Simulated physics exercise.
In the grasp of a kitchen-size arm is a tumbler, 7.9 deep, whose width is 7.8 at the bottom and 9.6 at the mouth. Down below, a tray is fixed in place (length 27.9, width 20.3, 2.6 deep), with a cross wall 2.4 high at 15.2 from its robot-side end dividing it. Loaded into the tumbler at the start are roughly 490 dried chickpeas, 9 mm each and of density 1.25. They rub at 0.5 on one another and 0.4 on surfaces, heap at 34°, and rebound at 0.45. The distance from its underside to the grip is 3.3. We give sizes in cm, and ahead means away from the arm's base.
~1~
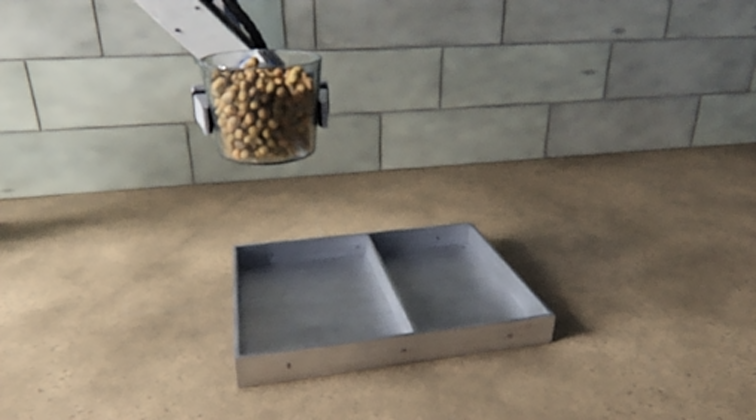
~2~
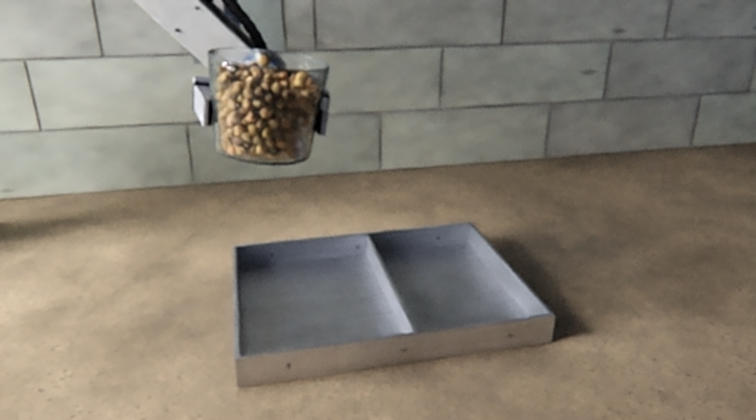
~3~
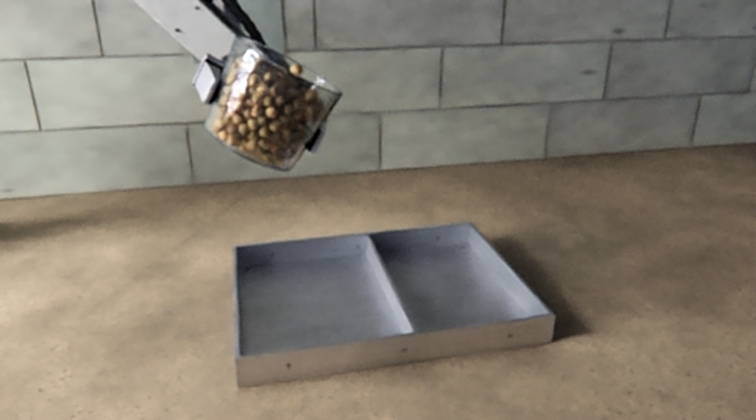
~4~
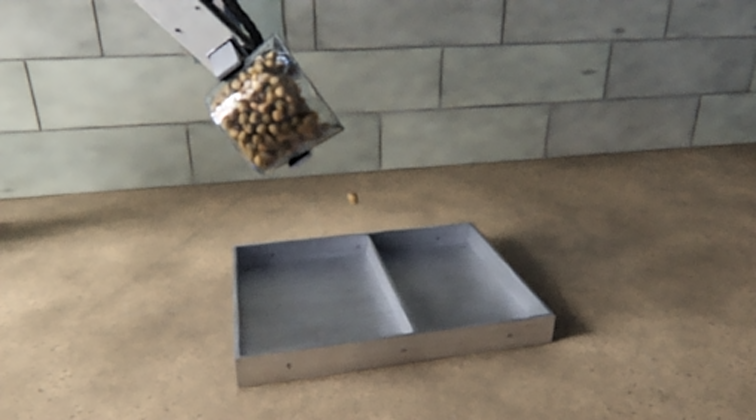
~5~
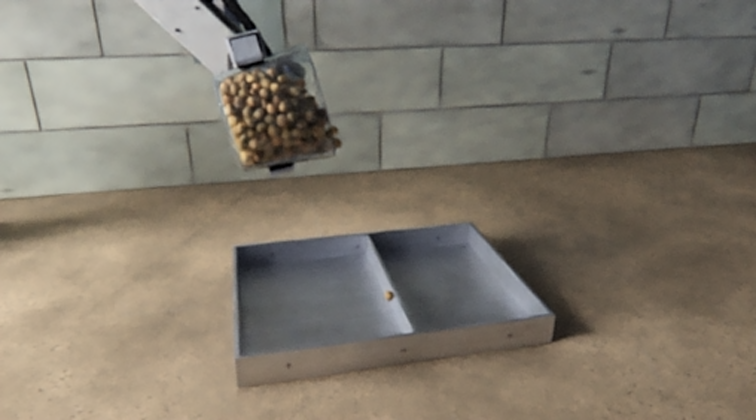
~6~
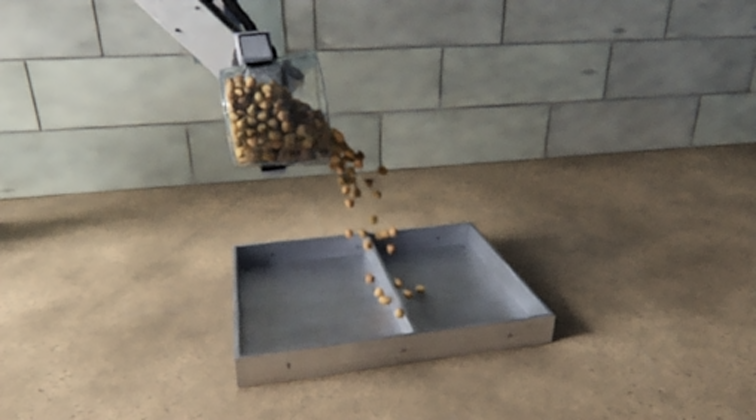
A brown countertop before a pale grey tiled wall is seen from slightly above by a still camera. A robotic arm at upper left grips a clear tumbler of tan chickpeas above a grey, open tray split by a divider. The arm tips the tumbler rightward onto its side; one chickpea drops out first, then a loose stream pours down around the divider, scattering into both compartments.
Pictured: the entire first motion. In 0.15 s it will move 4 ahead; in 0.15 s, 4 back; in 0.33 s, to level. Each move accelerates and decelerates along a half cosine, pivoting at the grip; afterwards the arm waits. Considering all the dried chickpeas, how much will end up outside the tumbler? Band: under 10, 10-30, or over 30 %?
Over 30 %.
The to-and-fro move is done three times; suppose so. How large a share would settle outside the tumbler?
Estimate for that case: 95 %.
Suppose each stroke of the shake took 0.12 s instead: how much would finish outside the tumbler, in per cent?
80 %.
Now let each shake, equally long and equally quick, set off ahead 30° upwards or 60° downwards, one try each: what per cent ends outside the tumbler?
It comes to around 75 per cent on the first try and around 45 per cent on the second.
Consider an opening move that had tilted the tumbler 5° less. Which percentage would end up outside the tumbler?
Roughly 60 percent then.
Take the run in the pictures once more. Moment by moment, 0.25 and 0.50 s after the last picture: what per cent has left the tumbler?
Roughly 40, then 70.
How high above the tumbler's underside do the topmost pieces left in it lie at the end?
The top sits some 5.0 cm up.
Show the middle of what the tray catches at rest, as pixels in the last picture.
(432, 290).
Then, 0.25 s on, tilted 86° forward, highest piece 21 above the table; 284 in the tumbler, 44 in the far-side part, 33 in the robot-side part, 132 in flight or on a rim.
Then, 0.50 s on, tilted 27° forward, highest piece 23 above the table; 222 in the far-side part, 148 in the tumbler, 114 in the robot-side part, 1 on the table or floor, 8 in flight or on a rim.
Then, 0.83 s on, level, highest piece 22 above the table; 230 in the far-side part, 148 in the tumbler, 114 in the robot-side part, 1 on the table or floor.
Then, 1.88 s on, level, highest piece 22 above the table; 230 in the far-side part, 148 in the tumbler, 114 in the robot-side part, 1 on the table or floor.
In the end, 230 in the far-side part, 148 in the tumbler, 114 in the robot-side part, 1 on the table or floor. That is 70 % outside the tumbler.
